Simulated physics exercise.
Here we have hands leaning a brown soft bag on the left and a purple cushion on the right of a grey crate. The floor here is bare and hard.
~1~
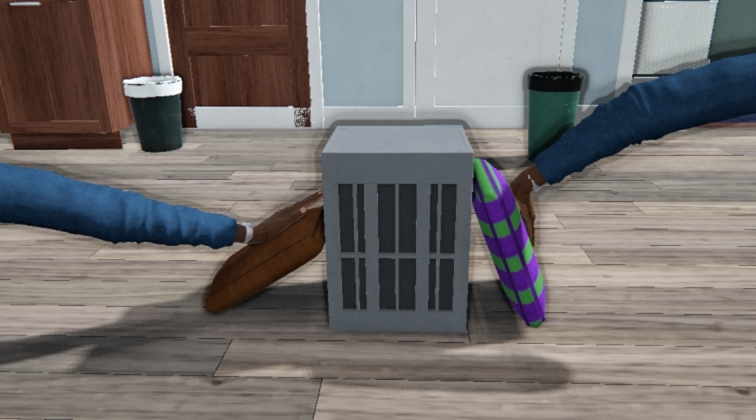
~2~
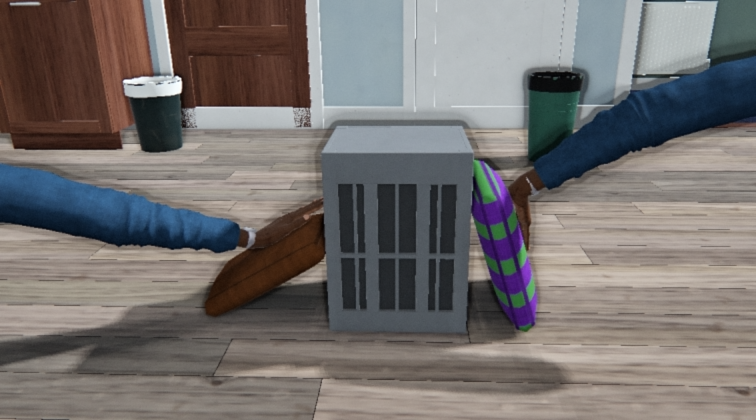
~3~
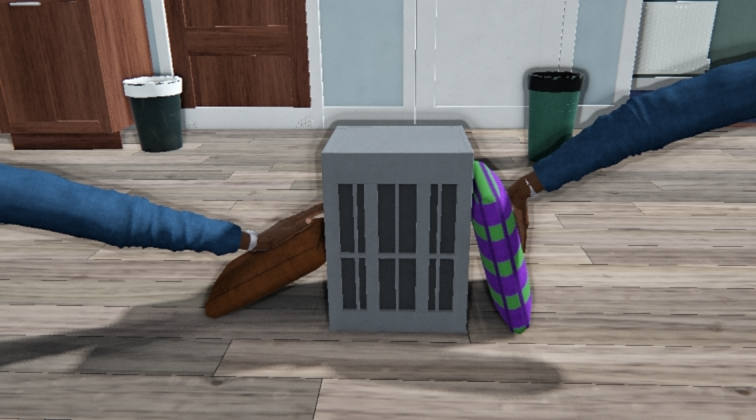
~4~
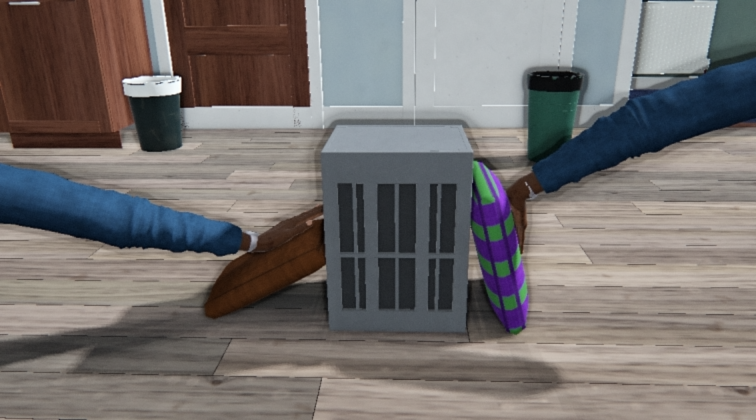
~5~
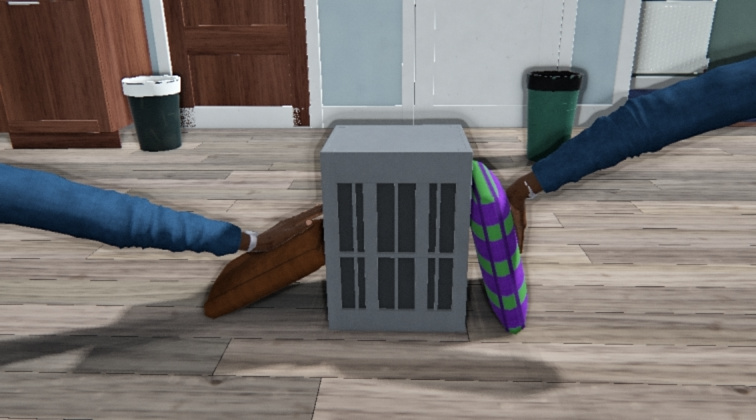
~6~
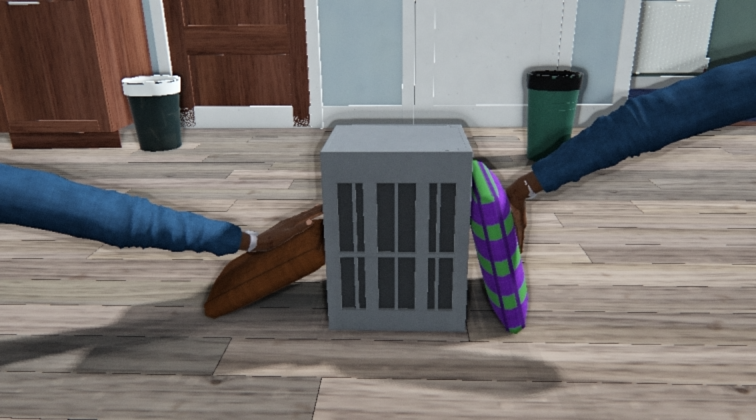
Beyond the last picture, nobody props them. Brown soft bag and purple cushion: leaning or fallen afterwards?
Brown soft bag - fallen; purple cushion - leaning.
Then, 0.24 s on from there, soft bag slipping down near (269, 277); cushion propped as before near (493, 243).
Then, 0.36 s on from there, soft bag flat on the floor near (271, 284); cushion propped as before near (492, 243).
In the end, soft bag flat on the floor near (270, 285); cushion propped as before near (492, 243). The brown soft bag slips and lies down and the purple cushion holds its lean.
